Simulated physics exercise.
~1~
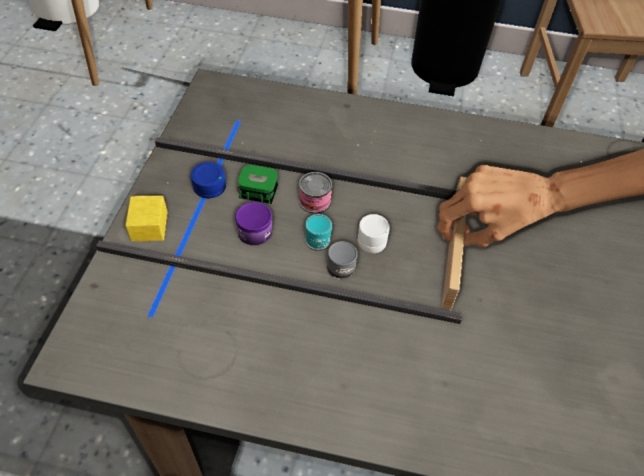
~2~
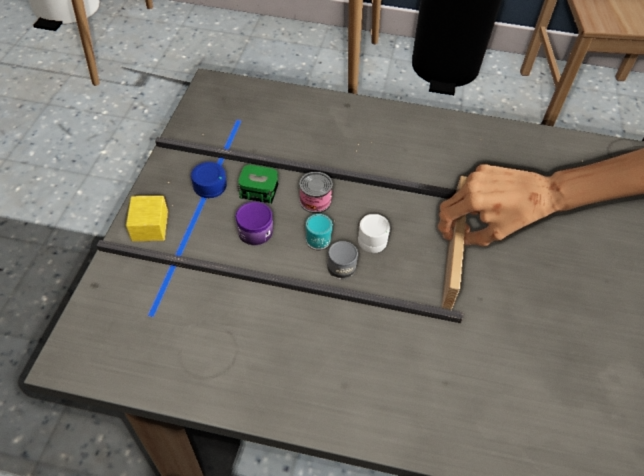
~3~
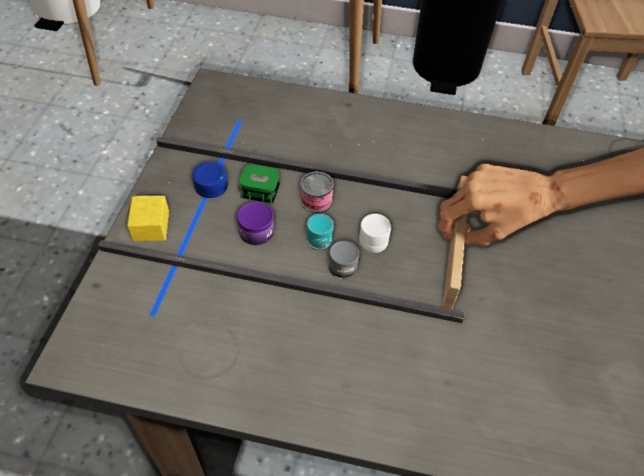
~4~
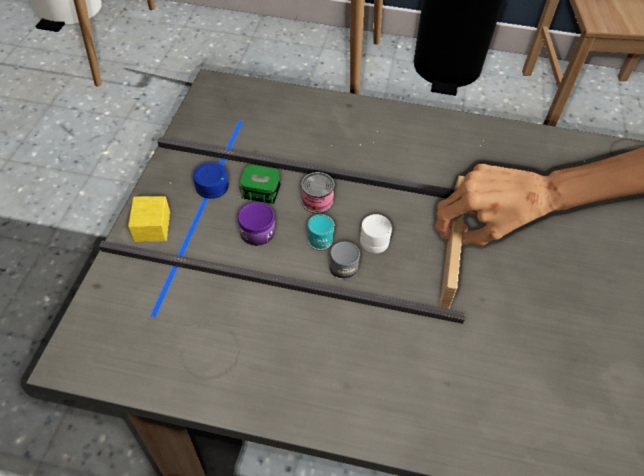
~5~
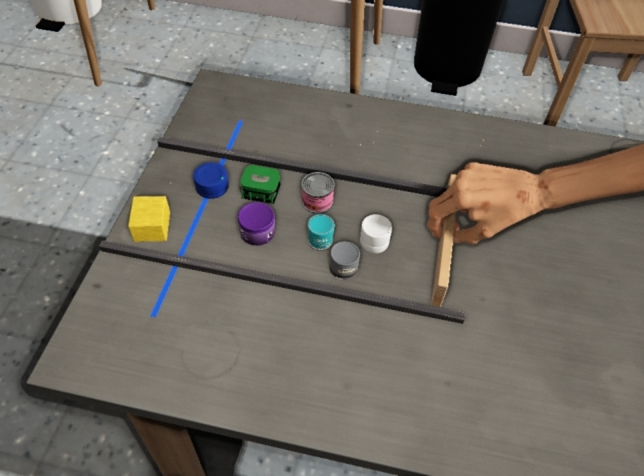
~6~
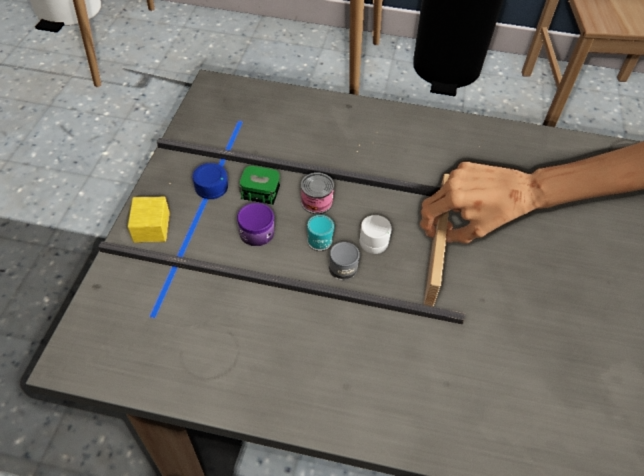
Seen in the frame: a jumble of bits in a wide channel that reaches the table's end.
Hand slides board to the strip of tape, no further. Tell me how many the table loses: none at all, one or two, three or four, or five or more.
From what I see, the table loses one or two of them.
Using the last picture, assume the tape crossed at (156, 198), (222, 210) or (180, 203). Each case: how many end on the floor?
Try by try, 4, 0 and 1.
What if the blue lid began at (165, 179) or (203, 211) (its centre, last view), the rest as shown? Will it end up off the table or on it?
First spot, it is pushed off; second spot, it is safe.
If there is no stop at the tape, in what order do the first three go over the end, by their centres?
First the blue lid, next the green case, last the yellow block.
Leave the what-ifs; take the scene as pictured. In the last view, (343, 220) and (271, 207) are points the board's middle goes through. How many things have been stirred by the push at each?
Up to then 3, and up to the other point 7.
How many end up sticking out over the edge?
I make it 1.
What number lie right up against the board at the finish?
Count recorded: 4.
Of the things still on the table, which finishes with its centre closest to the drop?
Result: Yellow block.
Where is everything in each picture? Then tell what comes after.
The first frame shows yellow block (147, 219); blue lid (209, 180); green case (258, 185); board (456, 241); tape (200, 206).
The second frame shows blue lid (209, 180); purple tub (255, 224).
The third frame shows green case (260, 184); grey tub (343, 260).
The fourth frame shows yellow block (150, 219); turquoise pot (321, 233).
The fifth frame shows blue lid (211, 181); white lid (376, 234).
The sixth frame shows yellow block (149, 219); blue lid (211, 181); green case (260, 185); board (439, 238); tape (202, 207).
Soon after, none off yet; yellow block at rest near (149, 219); blue lid at rest near (211, 181); green case at rest near (260, 185).
Then, none off yet; yellow block at rest near (149, 219); blue lid moved a little near (198, 180); green case moved about its own width near (232, 181).
At rest, the number that fall off is one or two; fallen, blue lid.
